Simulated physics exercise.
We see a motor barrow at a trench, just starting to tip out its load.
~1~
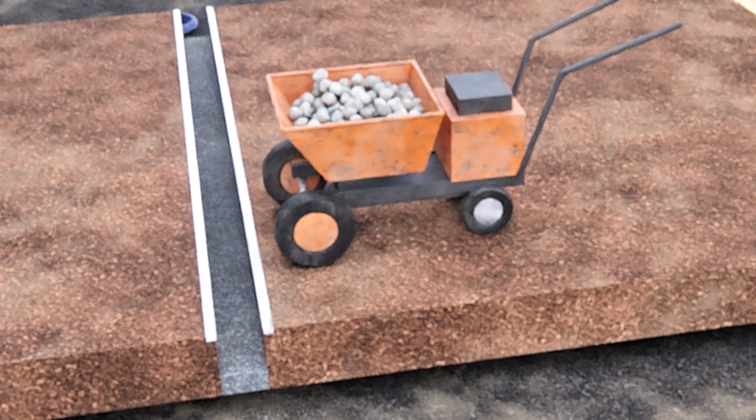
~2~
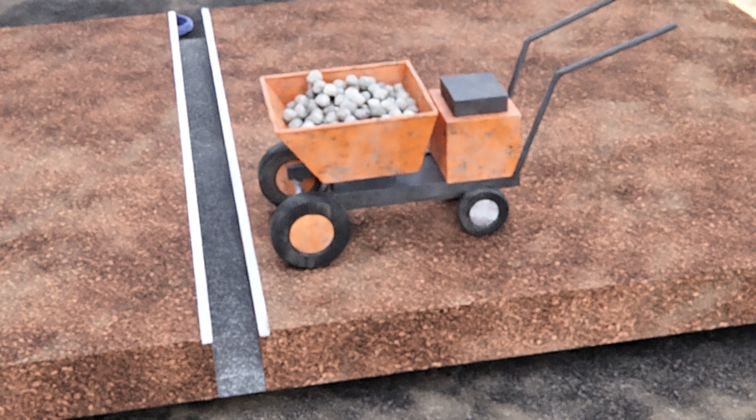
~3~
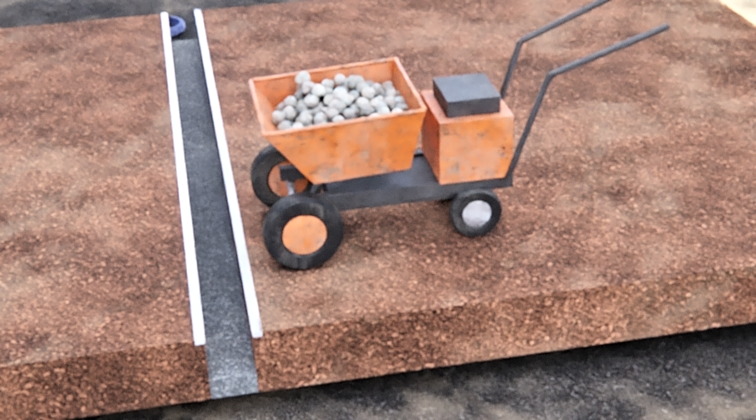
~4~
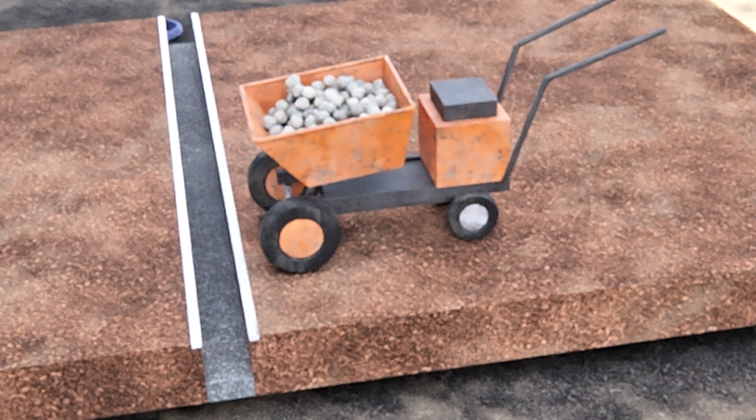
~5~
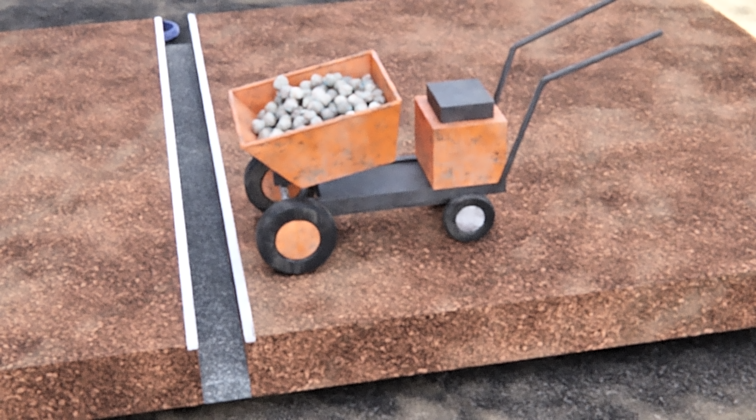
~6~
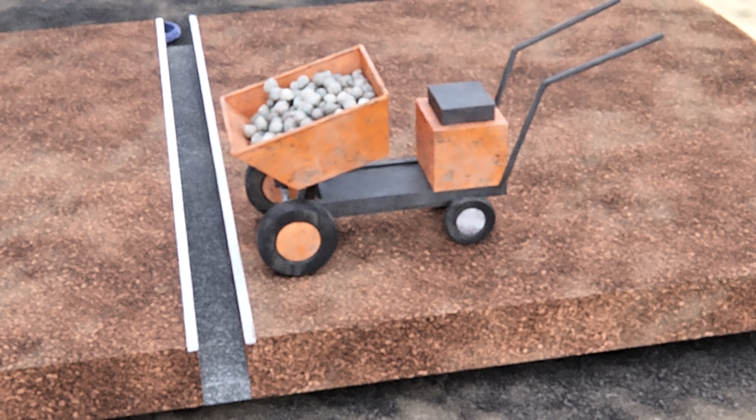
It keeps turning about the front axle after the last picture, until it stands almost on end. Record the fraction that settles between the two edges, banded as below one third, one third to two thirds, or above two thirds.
The trench fails to get a third of the load.
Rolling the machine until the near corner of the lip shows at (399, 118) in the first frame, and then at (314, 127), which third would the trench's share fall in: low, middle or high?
First: Between a third and two thirds; second: One to two thirds.
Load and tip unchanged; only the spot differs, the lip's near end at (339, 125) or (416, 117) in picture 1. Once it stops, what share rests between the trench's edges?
From the first spot you get 80 percent, and from the second 20 percent.
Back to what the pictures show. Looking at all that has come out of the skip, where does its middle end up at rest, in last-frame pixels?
Around (147, 255).
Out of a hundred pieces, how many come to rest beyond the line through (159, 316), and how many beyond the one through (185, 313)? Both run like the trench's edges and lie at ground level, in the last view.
Close to 50 per cent, then close to 80 per cent.
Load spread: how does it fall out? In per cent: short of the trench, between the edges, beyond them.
Approximate split: Short 0 percent, between 10 percent, beyond 80 percent.
Soon, skip tipped steeply; all in the skip.
A while on, skip tipped steeply; nearly all in the skip; a small part beyond it; a stray few falling.
Towards the end, skip tipped right over; about a third in the skip; a stray few in or heaped over the trench; about two thirds beyond it; a stray few falling.
Finally, skip tipped right over; a small part in the skip; a small part in or heaped over the trench; most beyond it.
